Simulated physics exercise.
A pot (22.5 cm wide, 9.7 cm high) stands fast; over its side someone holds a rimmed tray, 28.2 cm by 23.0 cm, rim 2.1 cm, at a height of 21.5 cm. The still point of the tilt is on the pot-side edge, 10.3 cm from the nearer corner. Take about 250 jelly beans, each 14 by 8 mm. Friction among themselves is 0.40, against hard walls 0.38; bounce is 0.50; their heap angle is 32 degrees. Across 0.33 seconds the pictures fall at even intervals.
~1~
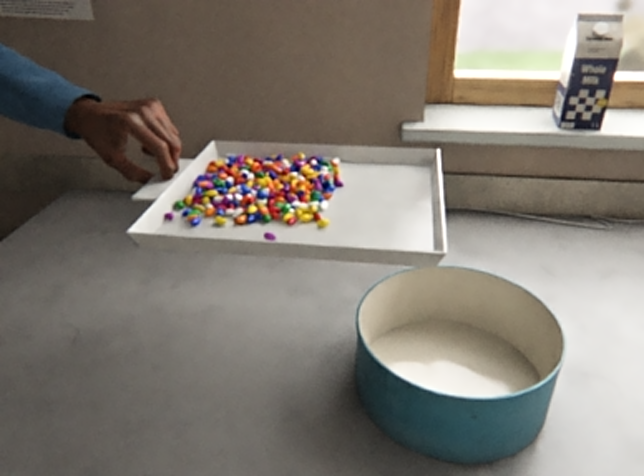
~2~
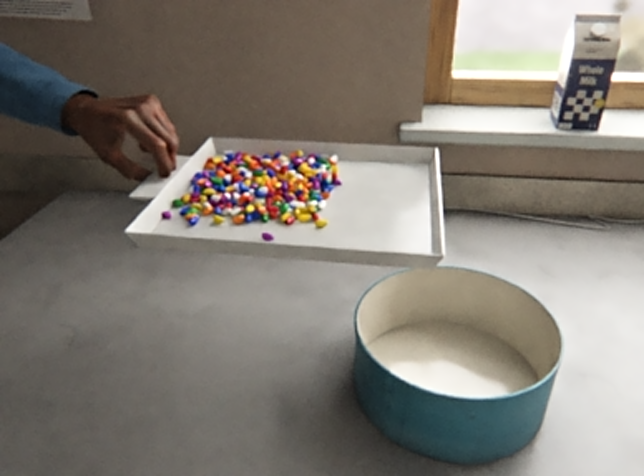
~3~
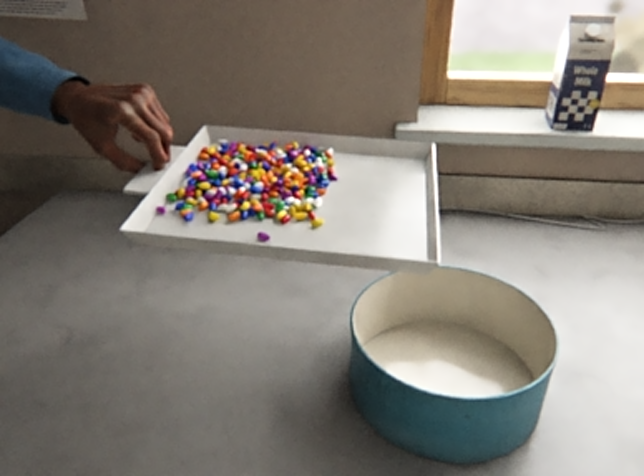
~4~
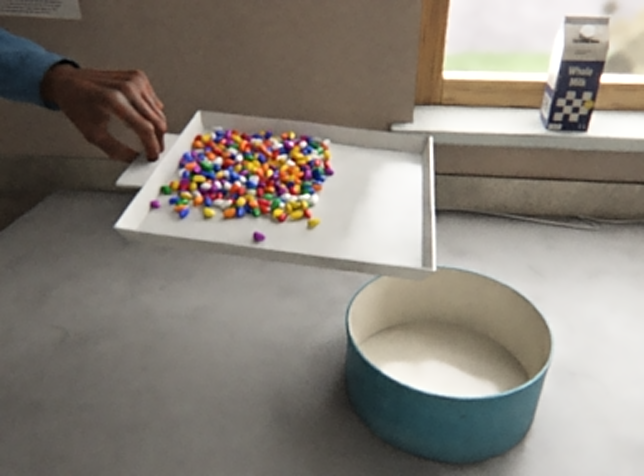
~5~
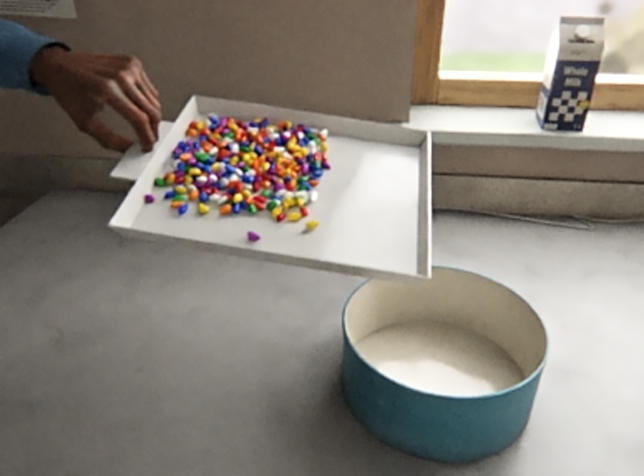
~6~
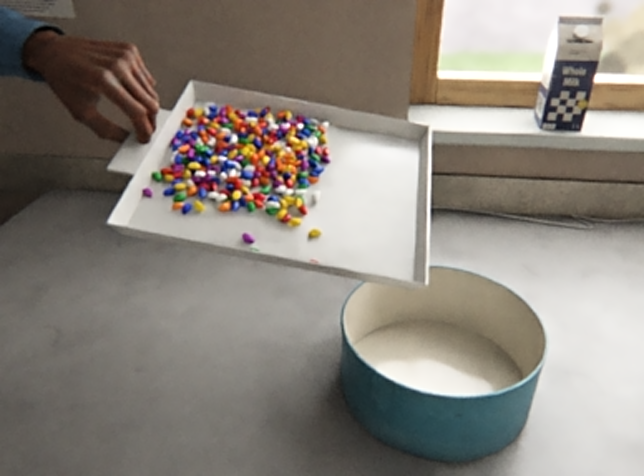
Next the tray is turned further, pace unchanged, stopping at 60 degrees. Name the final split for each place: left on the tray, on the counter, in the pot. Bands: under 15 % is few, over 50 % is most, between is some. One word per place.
Left on the tray: Some, counter: Some, pot: Some.
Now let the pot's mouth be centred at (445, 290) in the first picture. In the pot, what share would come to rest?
Something like 0 per cent would settle in it.
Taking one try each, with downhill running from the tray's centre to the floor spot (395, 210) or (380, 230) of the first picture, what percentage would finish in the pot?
Approximately 55 percent, then 60 percent.
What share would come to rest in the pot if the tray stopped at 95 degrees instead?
In that case it comes to about 65 in a hundred.
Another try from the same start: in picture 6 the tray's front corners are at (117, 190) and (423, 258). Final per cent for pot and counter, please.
You'd end with pot at 45 and counter at 10.
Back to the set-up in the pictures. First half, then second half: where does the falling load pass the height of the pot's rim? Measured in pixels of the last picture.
At roughly (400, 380) first, later on at (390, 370).
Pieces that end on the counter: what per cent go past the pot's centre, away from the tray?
Some 20 per cent.
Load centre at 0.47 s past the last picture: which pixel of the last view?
At that moment the load's centre is around (320, 262).
Then, 0.28 s after the last picture, tilt 39 degrees; the tray holds 100 %, the pot 0 %.
Then, 0.47 s after the last picture, tilt 53 degrees; the tray holds 95 %, the pot 0 %.
Then, 0.78 s after the last picture, tilt 60 degrees; the tray holds 45 %, the pot 30 %.
In the end, tray 40 %, counter 25 %, pot 30 %.
